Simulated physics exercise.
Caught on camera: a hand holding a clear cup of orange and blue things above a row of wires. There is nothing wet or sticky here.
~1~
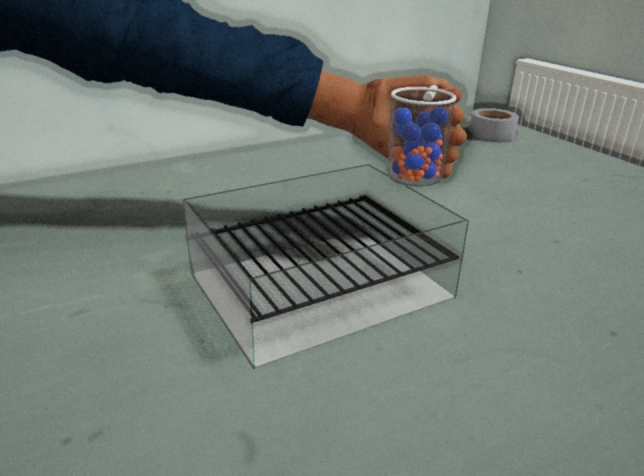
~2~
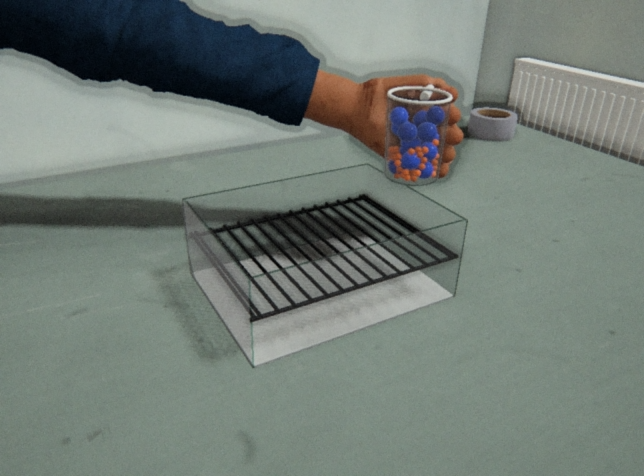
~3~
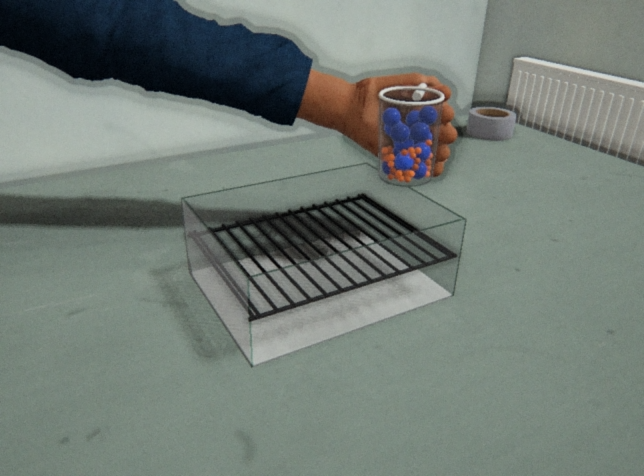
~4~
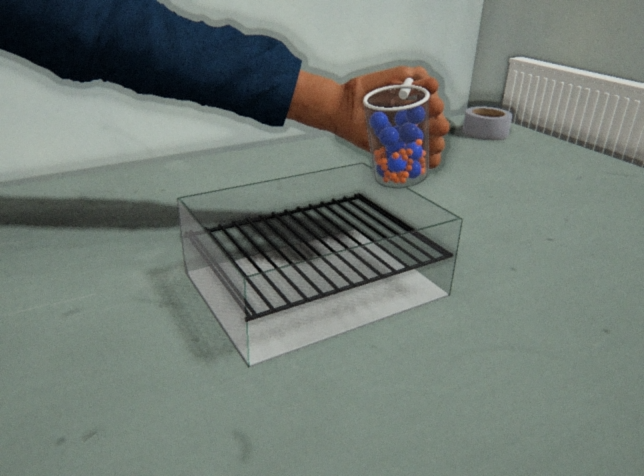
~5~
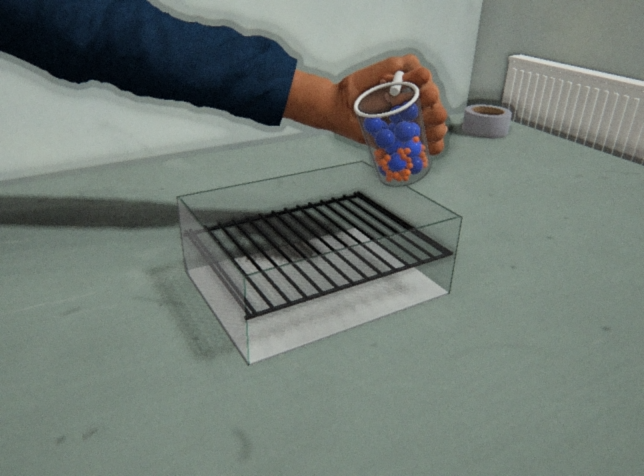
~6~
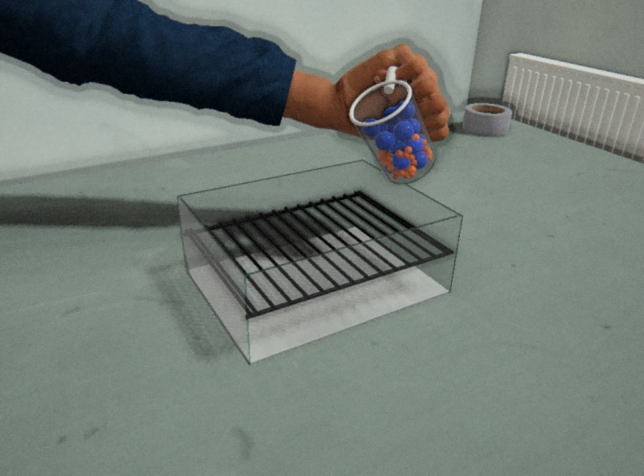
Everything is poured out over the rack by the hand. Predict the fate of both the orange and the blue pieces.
I expect the orange ones pass between the wires, the blue ones are kept on the wires.
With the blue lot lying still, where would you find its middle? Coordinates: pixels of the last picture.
At about (304, 239).
Then, 0.58 s after the last picture, orange ones, all in the cup; blue ones, all in the cup.
Then, 1.09 s after the last picture, orange ones, nearly all in the cup, a stray few on or over the wires; blue ones, about a third in the cup, about two thirds on or over the wires.
Then, 1.52 s after the last picture, orange ones, about a quarter on or over the wires, most under the rack, a stray few outside the box; blue ones, all on or over the wires.
By the end, orange ones, nearly all under the rack, a stray few outside the box; blue ones, all on the wires, none under the rack.
